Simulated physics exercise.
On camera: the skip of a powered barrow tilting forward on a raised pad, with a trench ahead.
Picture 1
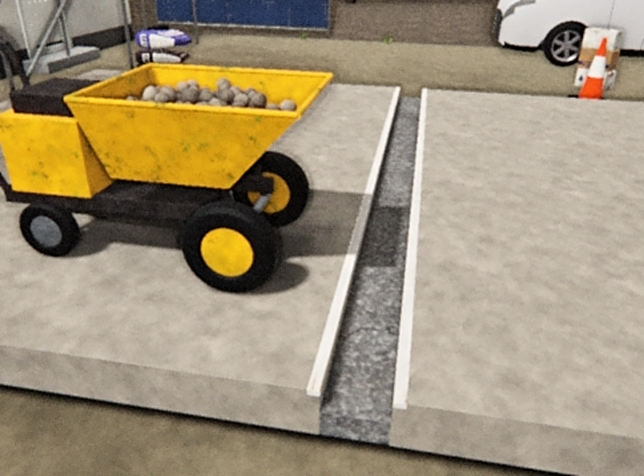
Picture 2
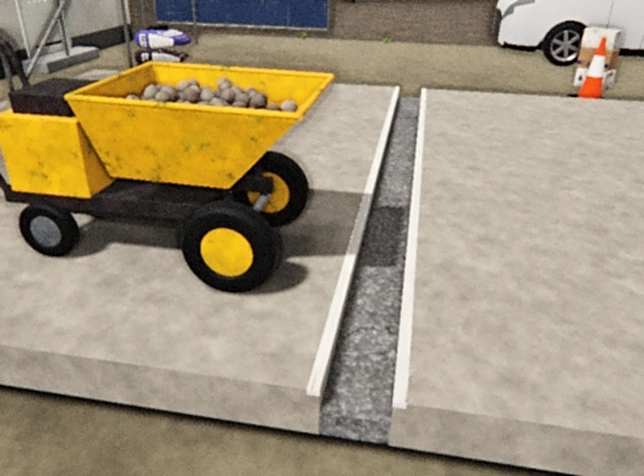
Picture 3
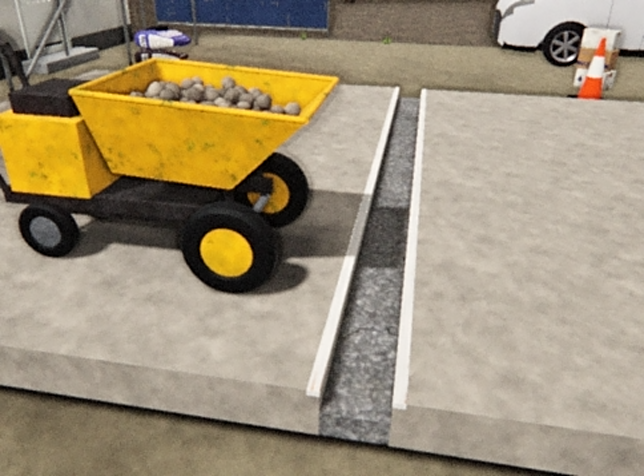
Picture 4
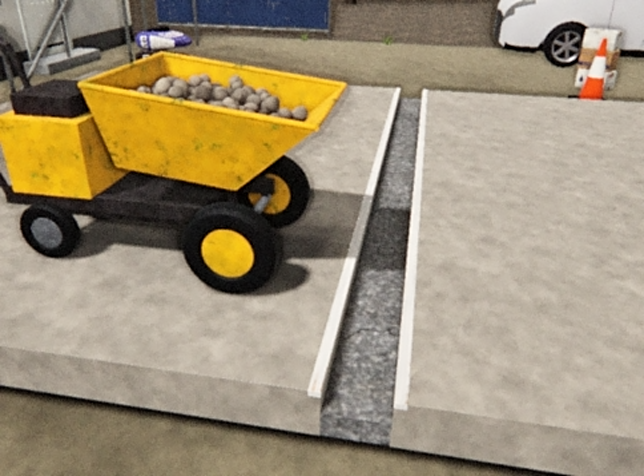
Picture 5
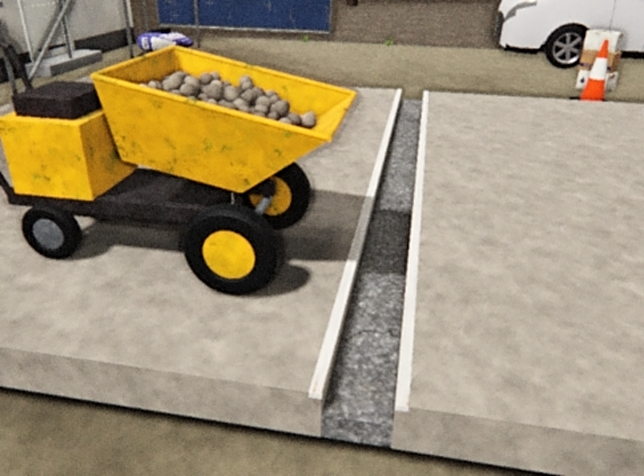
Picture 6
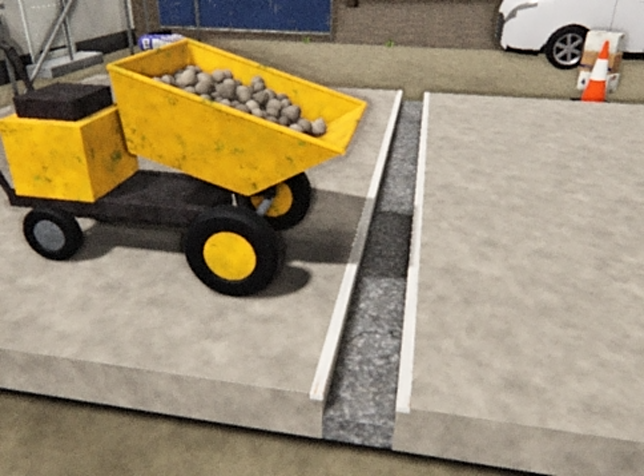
On a raised concrete pad, a small yellow dumper slowly tilts its pebble-filled skip forward.
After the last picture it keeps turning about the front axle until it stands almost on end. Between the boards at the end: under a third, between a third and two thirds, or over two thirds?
The trench takes less than a third.
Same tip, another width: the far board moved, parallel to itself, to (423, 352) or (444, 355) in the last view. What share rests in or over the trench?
First some 20, then 40 per cent.
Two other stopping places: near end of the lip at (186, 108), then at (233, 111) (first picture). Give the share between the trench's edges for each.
In turn 30 and 50 in a hundred.
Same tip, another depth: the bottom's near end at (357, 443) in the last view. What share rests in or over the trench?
Near 20 %.
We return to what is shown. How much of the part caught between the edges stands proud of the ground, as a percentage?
About 10 per cent.
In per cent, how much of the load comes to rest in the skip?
About 45 per cent.
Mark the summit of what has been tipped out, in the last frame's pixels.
Near (427, 261).
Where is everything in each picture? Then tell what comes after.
Lip of the skip near (298, 116), level; top of the load near (196, 110), river pebbles; first edge of the trench near (328, 337); far edge near (405, 347), the trench under half as wide as the skip, and shallow for its width, in the first picture.
Lip of the skip near (299, 117), level; top of the load near (182, 107), in the second picture.
Lip of the skip near (305, 121), tipped barely; top of the load near (186, 106), in the third picture.
Lip of the skip near (316, 128), tipped a little; top of the load near (180, 95), in the fourth picture.
Lip of the skip near (328, 139), tipped a little; top of the load near (191, 92), in the fifth picture.
Lip of the skip near (342, 152), tipped clearly; top of the load near (198, 94); first edge of the trench near (331, 340); far edge near (408, 350), in the sixth picture.
Shortly afterwards, skip tipped steeply; the whole lot in the skip.
Next, skip tipped right over; near two thirds in the skip; a little in or heaped over the trench; near a quarter beyond it; only a few falling.
Some moments later, skip tipped right over; near half in the skip; a little in or heaped over the trench; near half beyond it.
In the end, skip tipped right over; near half in the skip; a little in or heaped over the trench; near half beyond it.
